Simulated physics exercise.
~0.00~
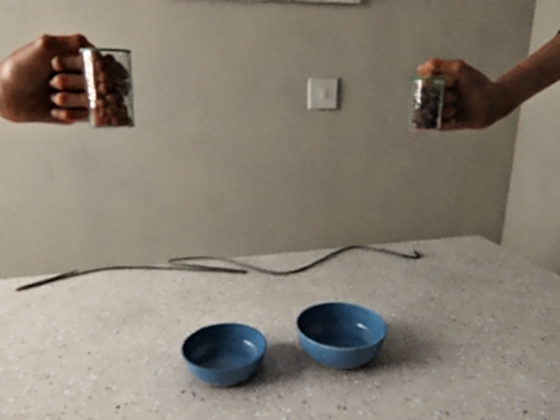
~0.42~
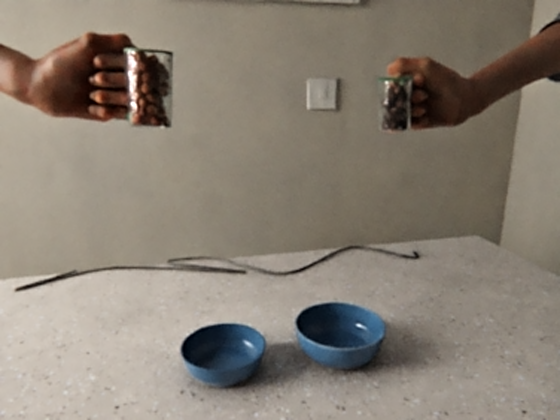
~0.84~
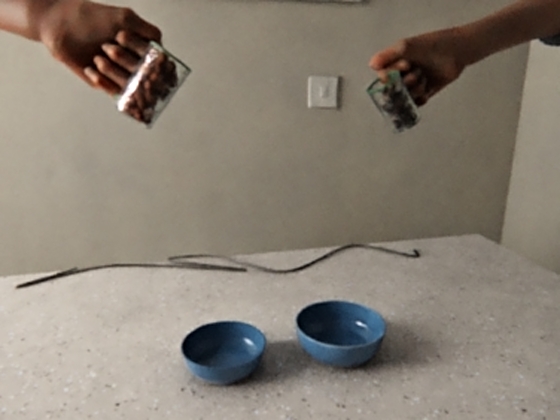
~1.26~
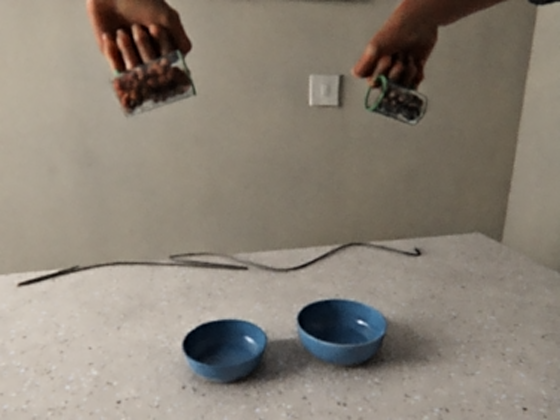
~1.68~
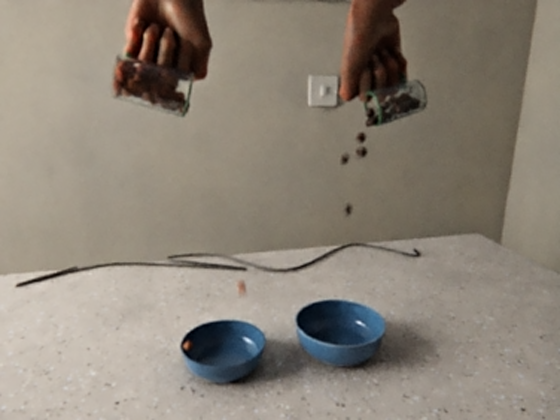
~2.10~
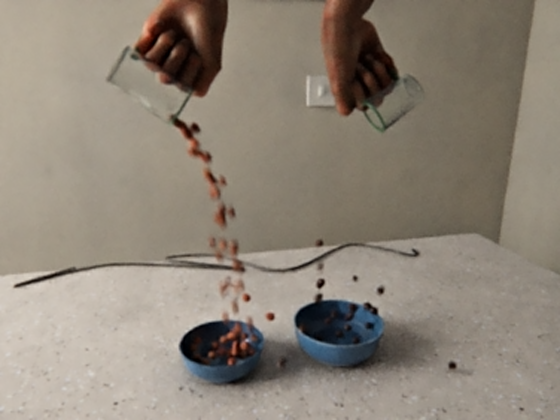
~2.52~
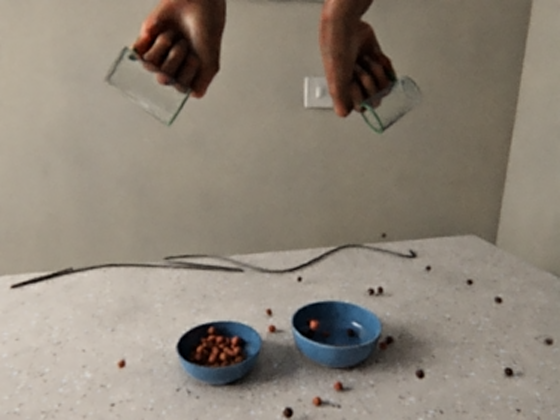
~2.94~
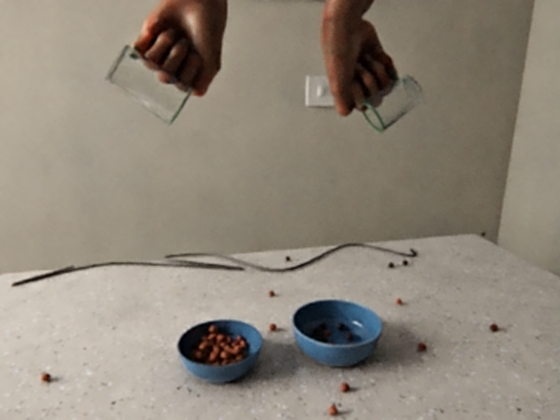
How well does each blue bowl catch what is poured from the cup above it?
Neither bowl catches everything. Both the left and the right bowl end with some pieces inside and others scattered around them on the table.
At first, two hands hold up clear cups of small round pieces, reddish brown on the left and darker on the right, above a speckled table with two blue bowls. The hands move inward and tip the cups onto their sides. A few dark pieces drop from the right cup while the left one only begins to spill. Then the reddish pieces stream down as the last dark ones fall, and some bounce away. In the end both cups are tilted down and empty, with the left bowl holding a heap, the right one fewer pieces, and strays scattered across the table.
